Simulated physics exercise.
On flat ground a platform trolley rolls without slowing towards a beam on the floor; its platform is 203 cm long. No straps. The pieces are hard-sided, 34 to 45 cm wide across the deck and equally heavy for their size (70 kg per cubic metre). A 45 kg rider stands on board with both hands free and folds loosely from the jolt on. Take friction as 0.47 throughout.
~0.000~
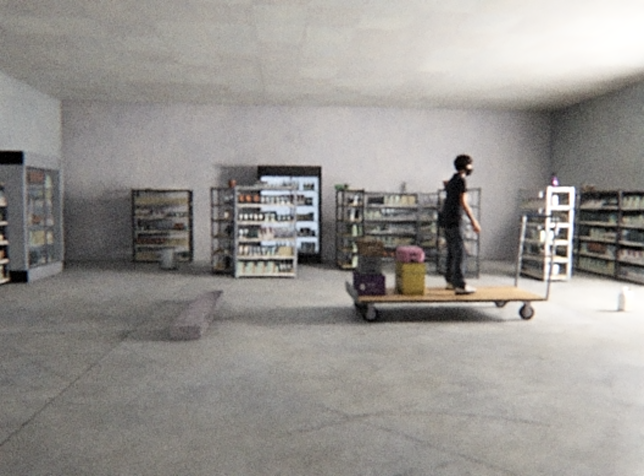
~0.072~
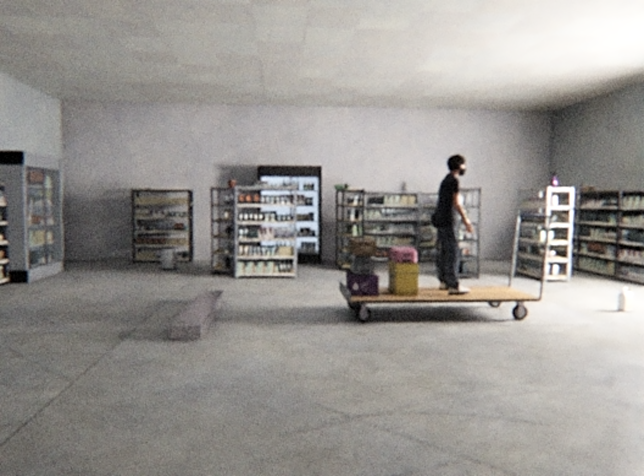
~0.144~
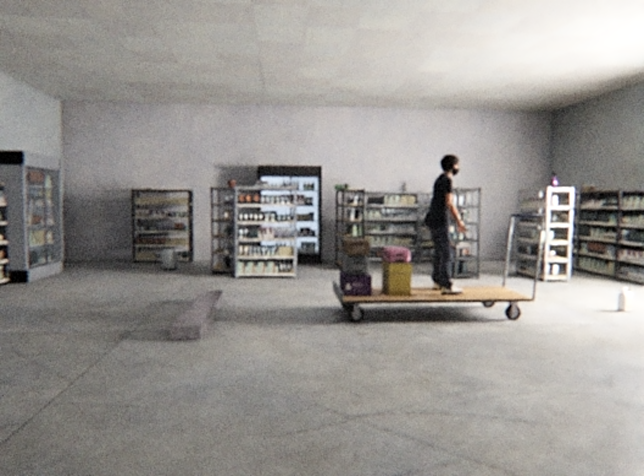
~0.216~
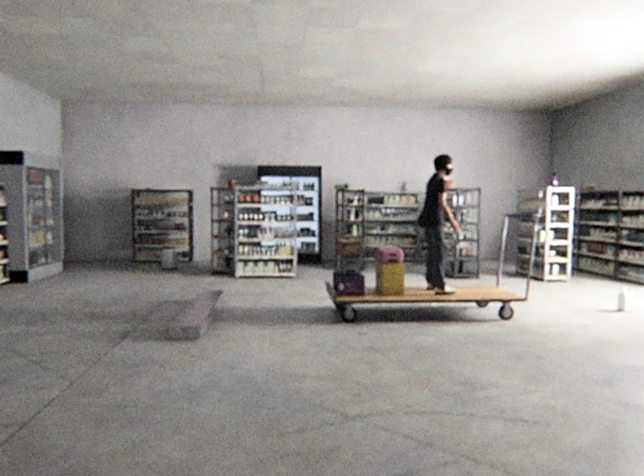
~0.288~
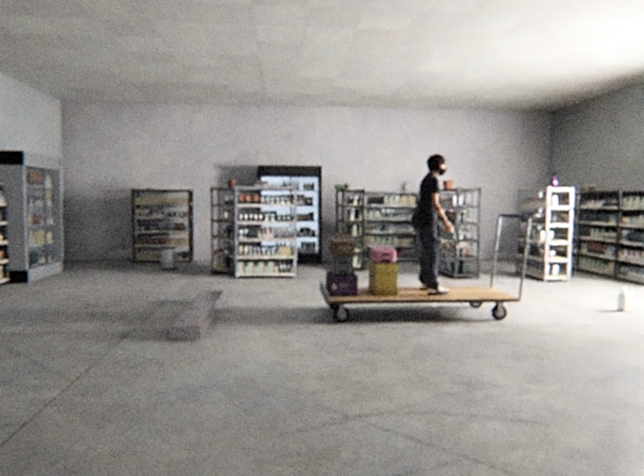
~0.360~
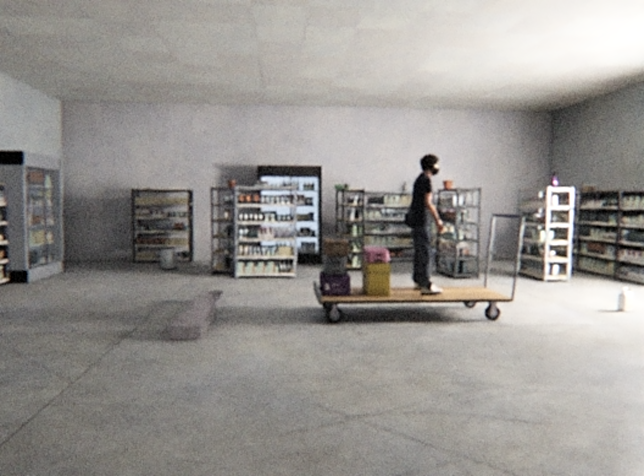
A person in dark clothes stood on a flat trolley beside a few boxes and a pink case, riding slowly a short way left across a grey-floored storeroom, past shelves and a lit fridge.
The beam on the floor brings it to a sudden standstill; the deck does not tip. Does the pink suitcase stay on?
In the end the pink suitcase keeps its place on the deck.
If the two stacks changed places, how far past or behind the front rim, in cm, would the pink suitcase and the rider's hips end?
Then pink 120 past, hips 60 behind.
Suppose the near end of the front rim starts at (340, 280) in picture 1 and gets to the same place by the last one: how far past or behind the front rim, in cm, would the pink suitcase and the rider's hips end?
Then pink 40 behind, hips 60 behind.
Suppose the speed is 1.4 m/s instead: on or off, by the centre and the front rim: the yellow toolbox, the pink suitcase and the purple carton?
Then yellow on, pink off, purple on.
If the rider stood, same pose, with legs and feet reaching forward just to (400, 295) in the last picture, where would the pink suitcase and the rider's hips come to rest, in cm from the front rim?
In that case pink 10 behind, hips 30 behind.
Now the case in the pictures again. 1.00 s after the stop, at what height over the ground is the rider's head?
Roughly 50 cm above it.
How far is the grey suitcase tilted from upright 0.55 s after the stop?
About 0°.
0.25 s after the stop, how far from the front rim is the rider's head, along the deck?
About 100 cm behind the rim.
Impact comes at 1.49 s.
After 1.74 s the pink suitcase is 53 cm behind the rim, tilted 0°, near (254, 255) in the last picture's view.
After 2.04 s the pink suitcase is 43 cm behind the rim, tilted 0°, near (245, 255) in the last picture's view.
After 2.49 s the pink suitcase is 39 cm behind the rim, tilted 5°, near (242, 255) in the last picture's view.
At rest, 5.5 s, nothing is past the rim; behind it, purple carton, brown carton, grey suitcase, pink suitcase, yellow toolbox and the rider's hips.
